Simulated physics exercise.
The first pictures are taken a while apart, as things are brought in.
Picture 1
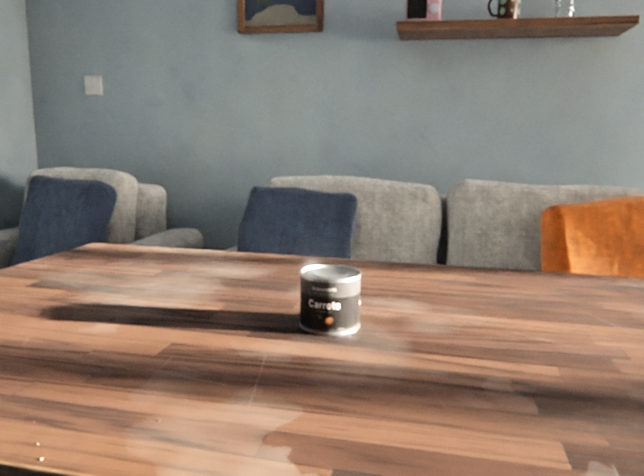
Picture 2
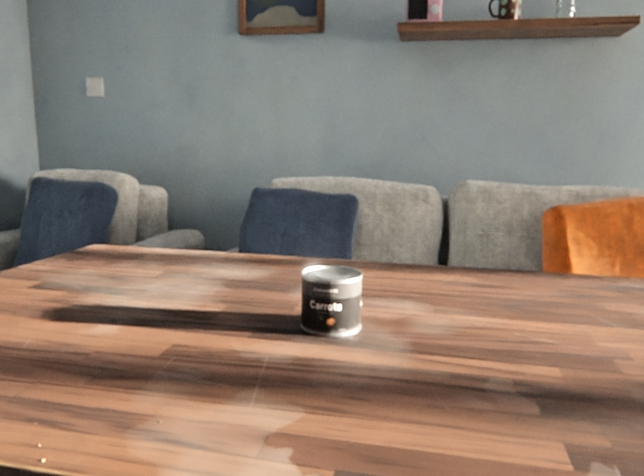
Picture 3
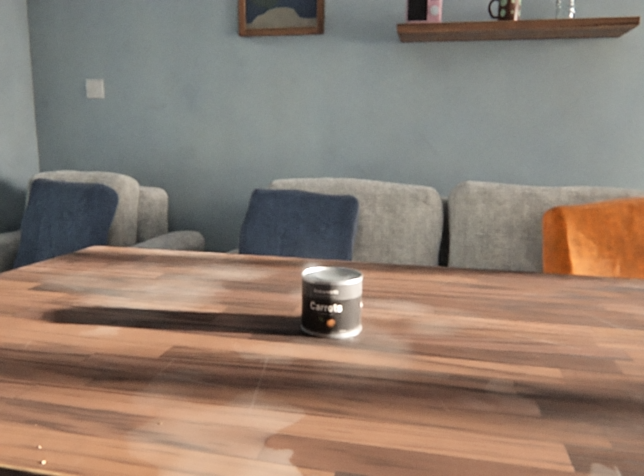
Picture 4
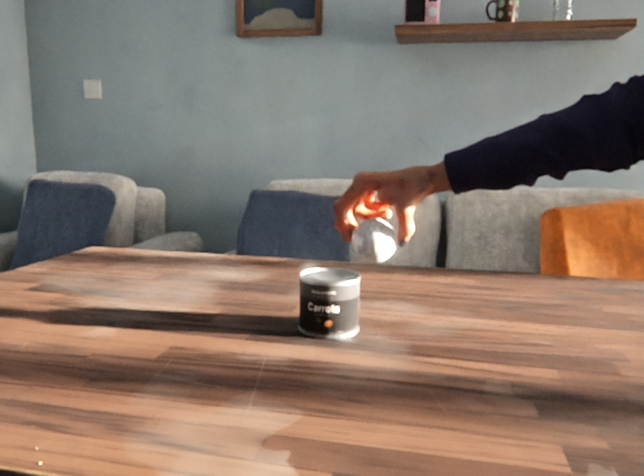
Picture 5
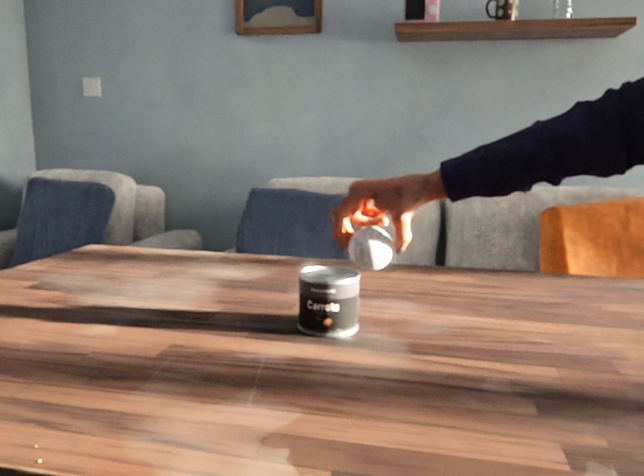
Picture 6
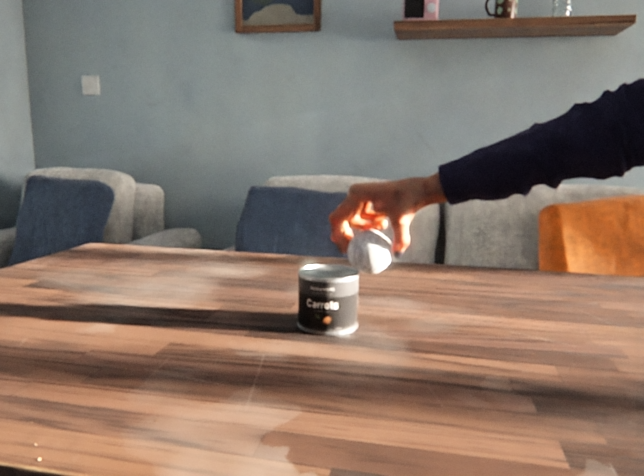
A hand at the end of a dark blue sleeve comes in from the right, holding a white onion over a black tin on a striped wooden table, seen from a fixed, slightly raised view. Behind the table are grey seats with blue and orange cushions, a blue-grey wall and a shelf. At first the tin stands alone, then the hand lowers the onion slightly, keeping hold.
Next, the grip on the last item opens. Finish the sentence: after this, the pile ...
After this, the pile topples.
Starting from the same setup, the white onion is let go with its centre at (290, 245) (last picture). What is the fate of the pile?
What happens next is that it tips over.
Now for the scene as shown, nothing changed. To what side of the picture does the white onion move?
Observed: The object is displaced in the rightward direction.
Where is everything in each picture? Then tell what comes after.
In the first frame, the last thing is not in view yet; black tin (330, 299).
In the second frame, the last thing is not in view yet; black tin (331, 300).
In the third frame, the last thing is not in view yet; black tin (332, 301).
The fourth frame shows still above its spot; white onion (374, 241); black tin (329, 302).
The fifth frame shows still above its spot; white onion (370, 249); black tin (329, 300).
The sixth frame shows set down, still held; white onion (370, 252); black tin (328, 298).
Then, 0.20 s later than the last frame, white onion moved a little near (376, 261).
Then, 0.30 s later than the last frame, white onion now fallen.
Then, 0.40 s later than the last frame, nothing new.
When it is over, fallen, white onion; black tin as before. End places, in pixels of the last picture, white onion near (397, 310). The pile loses its balance.
